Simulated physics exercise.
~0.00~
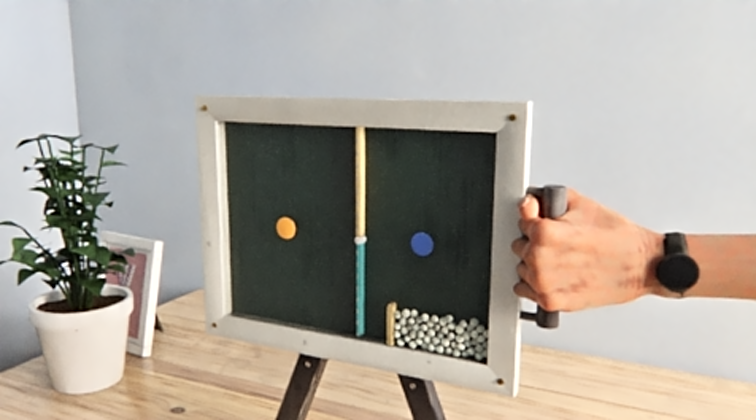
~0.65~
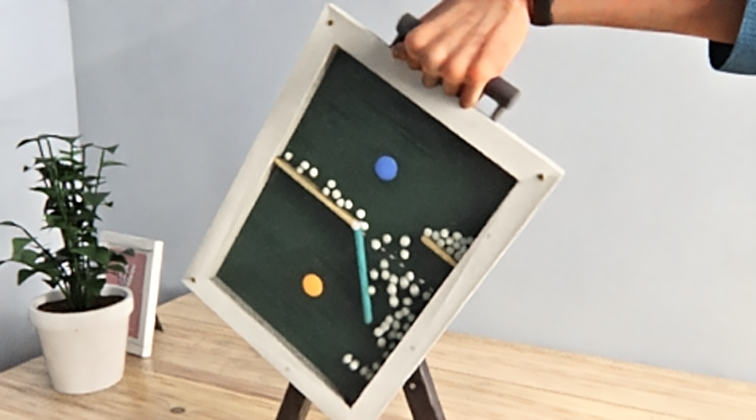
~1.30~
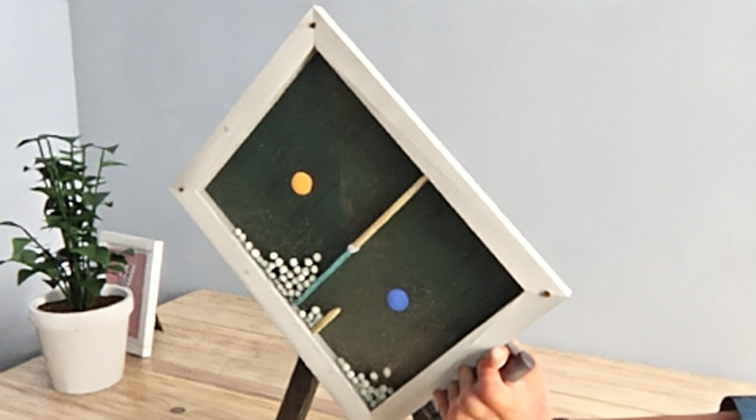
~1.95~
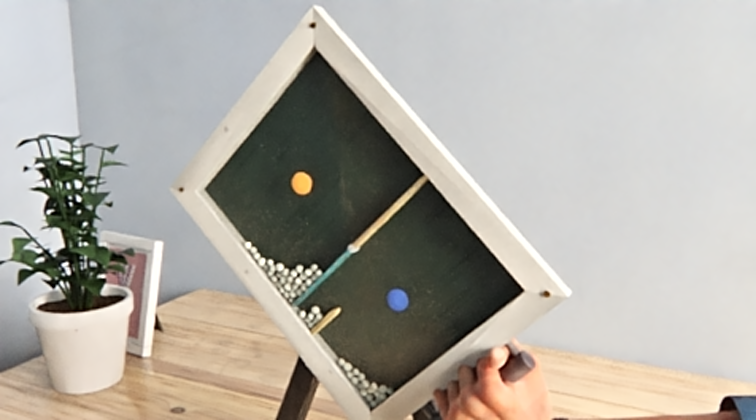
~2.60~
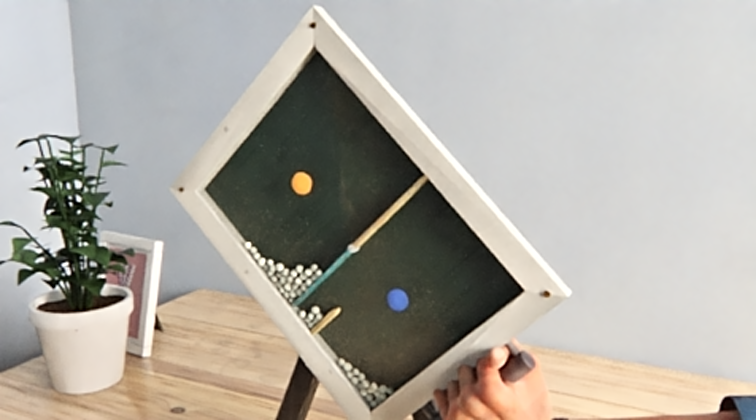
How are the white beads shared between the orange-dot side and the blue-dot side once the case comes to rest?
Both sides end up with a large share of the beads, with one pile on the orange-dot side and another on the blue-dot side.
